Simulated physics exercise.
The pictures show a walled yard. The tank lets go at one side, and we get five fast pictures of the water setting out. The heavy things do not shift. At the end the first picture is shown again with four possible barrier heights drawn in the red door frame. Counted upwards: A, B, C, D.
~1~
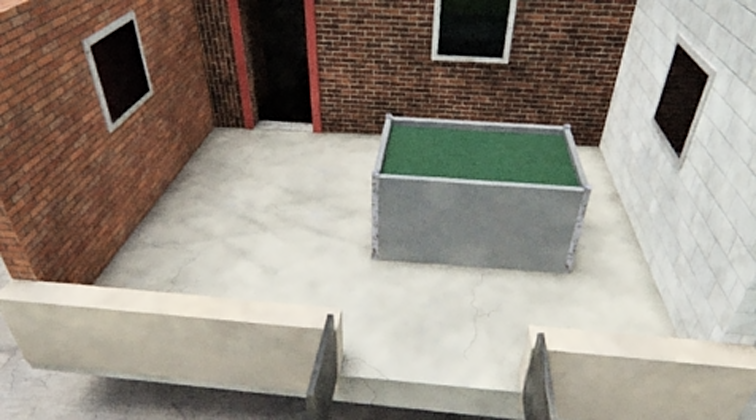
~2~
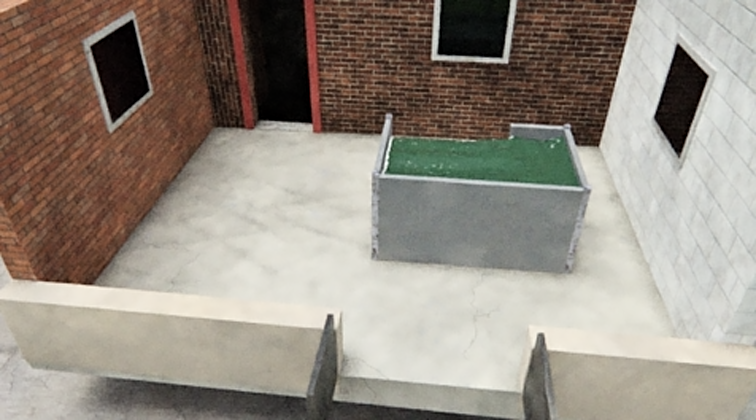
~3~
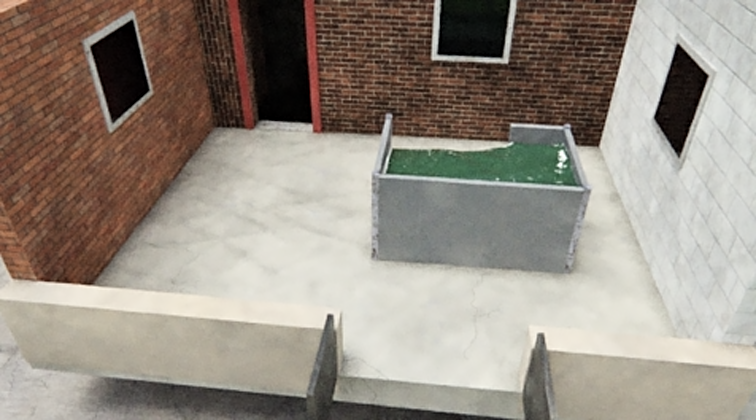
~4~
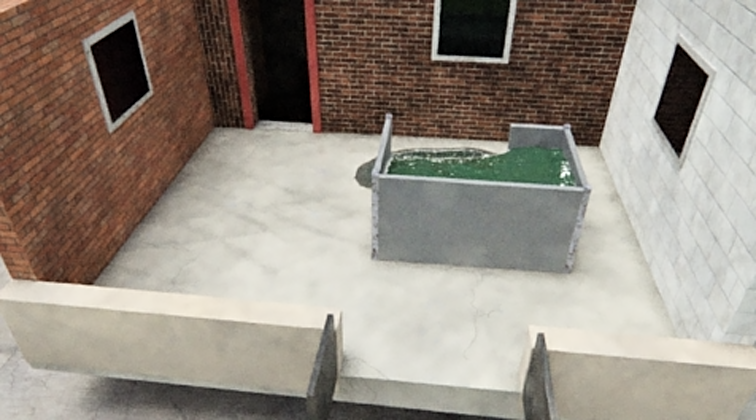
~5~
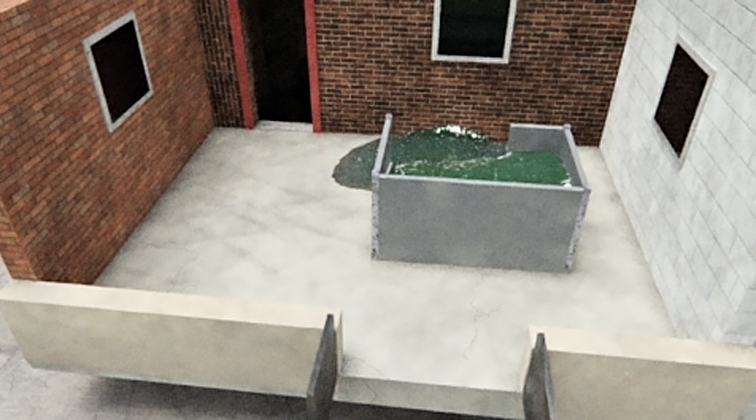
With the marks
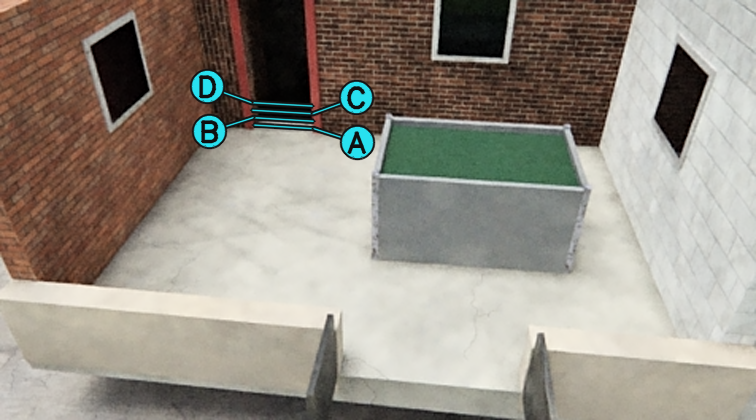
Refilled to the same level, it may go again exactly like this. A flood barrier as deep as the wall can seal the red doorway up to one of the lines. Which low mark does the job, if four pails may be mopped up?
B is the one.
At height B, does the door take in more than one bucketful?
No.
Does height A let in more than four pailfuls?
Yes, it does.
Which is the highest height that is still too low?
That is height A.
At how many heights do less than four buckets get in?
Three of the four.
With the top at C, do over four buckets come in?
No, that is safe.
In cyan, A at (283, 126); B at (283, 119); C at (282, 112); D at (281, 104); from the bottom up A, B, C, D.
Choosing A, about 11 bucketfuls get in.
Choosing B, a splash gets over, under a bucket.
Choosing C, nothing gets over.
Choosing D, nothing gets over.
